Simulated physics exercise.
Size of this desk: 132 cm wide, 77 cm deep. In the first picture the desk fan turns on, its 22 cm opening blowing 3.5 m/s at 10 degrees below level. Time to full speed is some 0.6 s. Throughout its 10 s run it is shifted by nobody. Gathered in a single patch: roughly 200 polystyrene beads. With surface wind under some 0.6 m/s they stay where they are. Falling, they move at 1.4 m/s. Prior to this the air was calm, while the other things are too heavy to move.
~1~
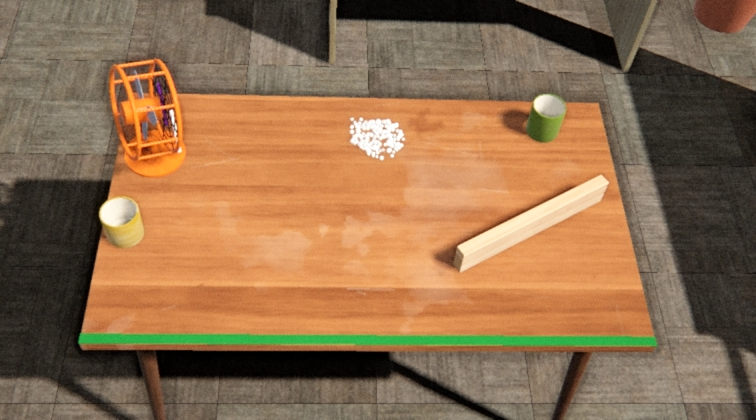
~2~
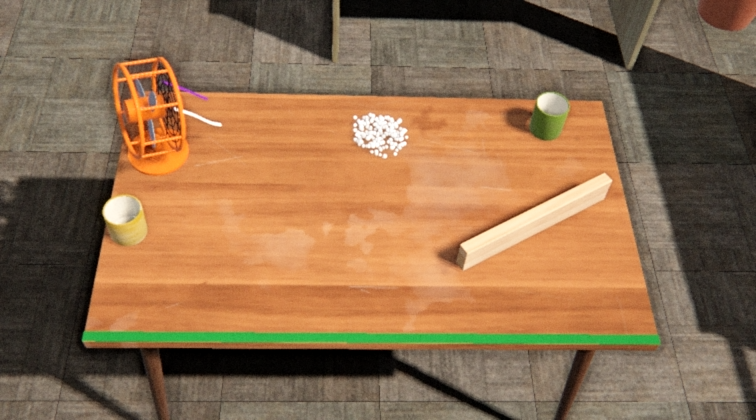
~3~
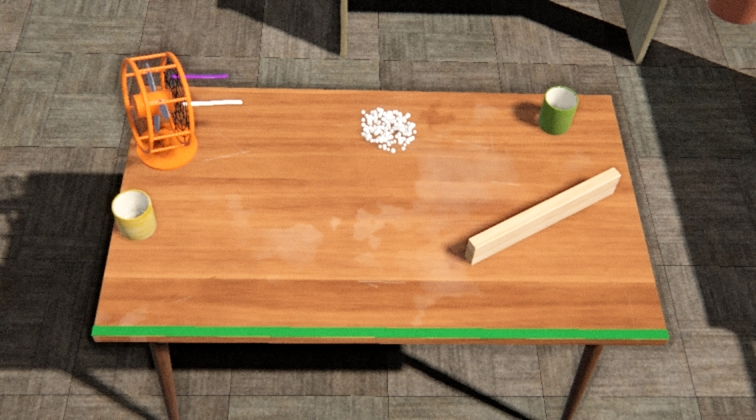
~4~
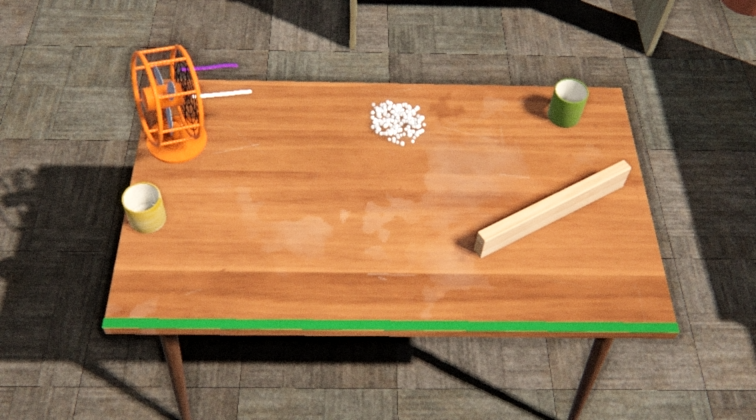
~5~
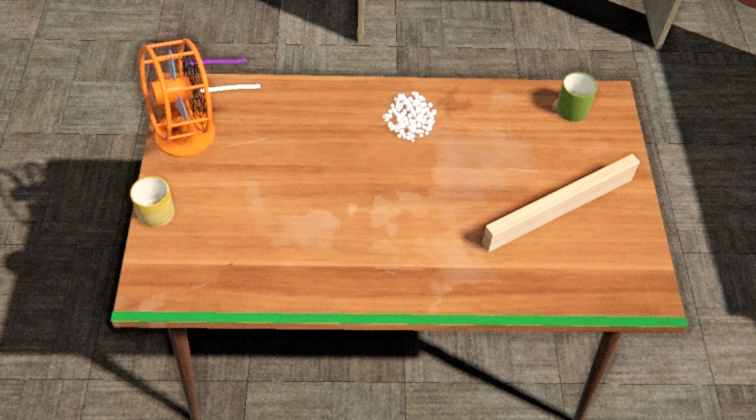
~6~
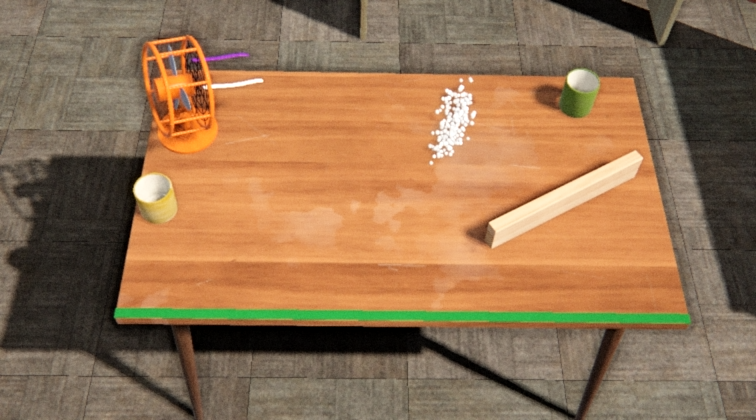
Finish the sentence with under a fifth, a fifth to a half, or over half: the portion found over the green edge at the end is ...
The portion found there is under a fifth.
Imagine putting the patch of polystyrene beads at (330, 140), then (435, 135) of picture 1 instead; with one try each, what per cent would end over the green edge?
First try about 0 per cent, second about 0 per cent.
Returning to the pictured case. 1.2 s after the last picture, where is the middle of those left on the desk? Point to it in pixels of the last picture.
Around (559, 173).
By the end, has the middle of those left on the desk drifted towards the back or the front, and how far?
It shifted toward the front side by roughly 20 cm.
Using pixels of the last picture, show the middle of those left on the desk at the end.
Centre: Roughly (589, 178).
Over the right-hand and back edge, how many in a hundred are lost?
Roughly 50 per cent at the right-hand edge and 15 per cent at the back edge.
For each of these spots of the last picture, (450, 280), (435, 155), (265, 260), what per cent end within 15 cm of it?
Roughly 0 %, 0 % and 0 %, in that order.
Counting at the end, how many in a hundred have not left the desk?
Estimate: Close to 30 percent.
Then, 1.2 s after the last picture the count stands so, 0 % are over the green edge; the middle of those still in play is near (559, 173).
Then, 2.4 s after the last picture the count stands so, 0 % are over the green edge; the middle of those still in play is near (574, 175).
Then, 4.7 s after the last picture the count stands so, 0 % are over the green edge; the middle of those still in play is near (588, 180).
Then, 9.2 s after the last picture, at the end, 0 % are over the green edge; the middle of those still in play is near (589, 178).
